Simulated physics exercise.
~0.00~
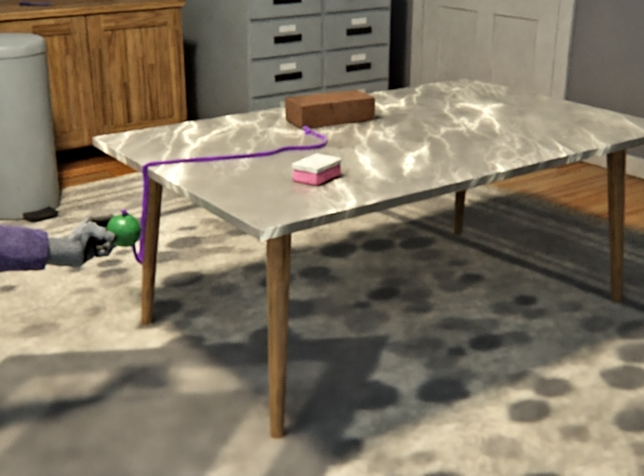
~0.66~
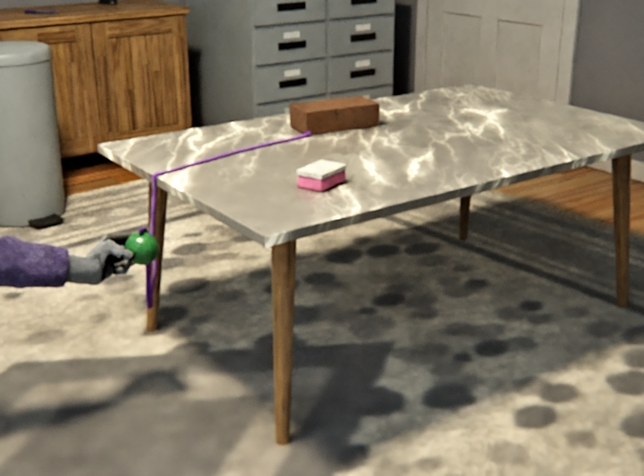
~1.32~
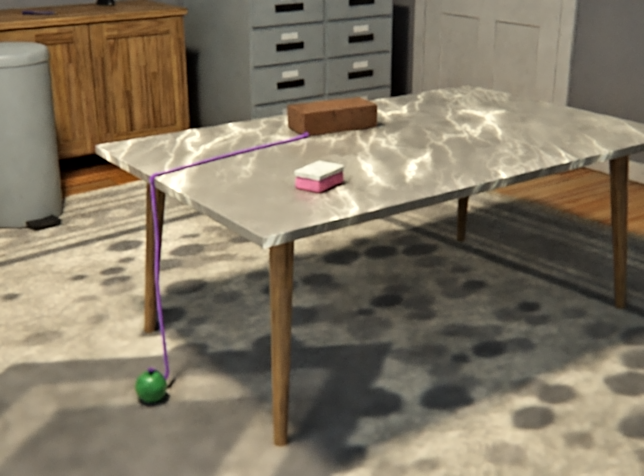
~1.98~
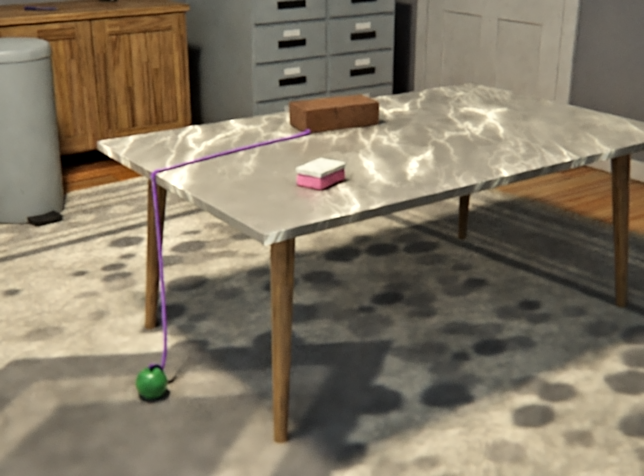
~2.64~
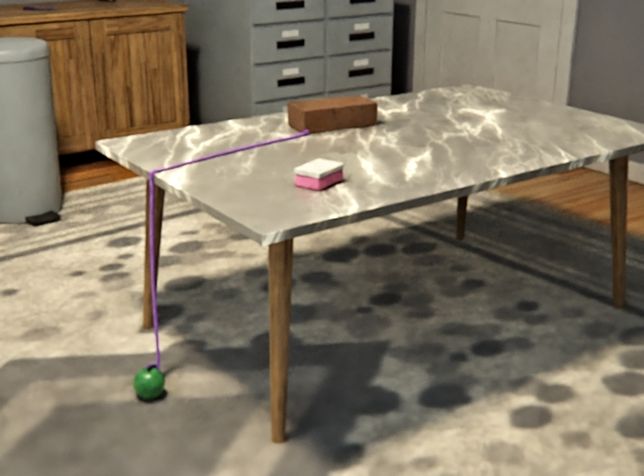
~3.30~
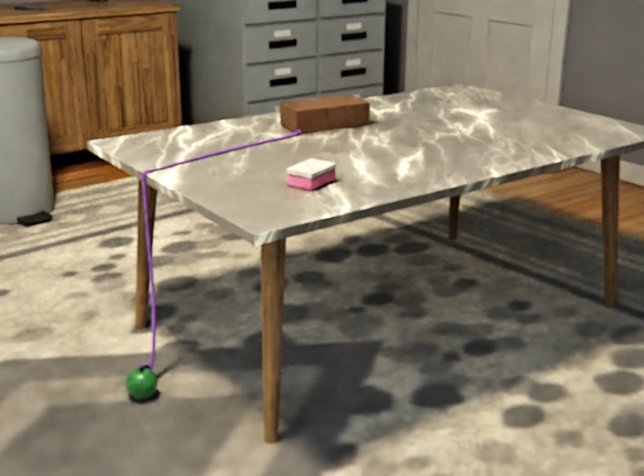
Beside a marble-patterned table, a gloved hand releasing a green ball on a purple string, which drops to the floor, brick and sponge unmoved.
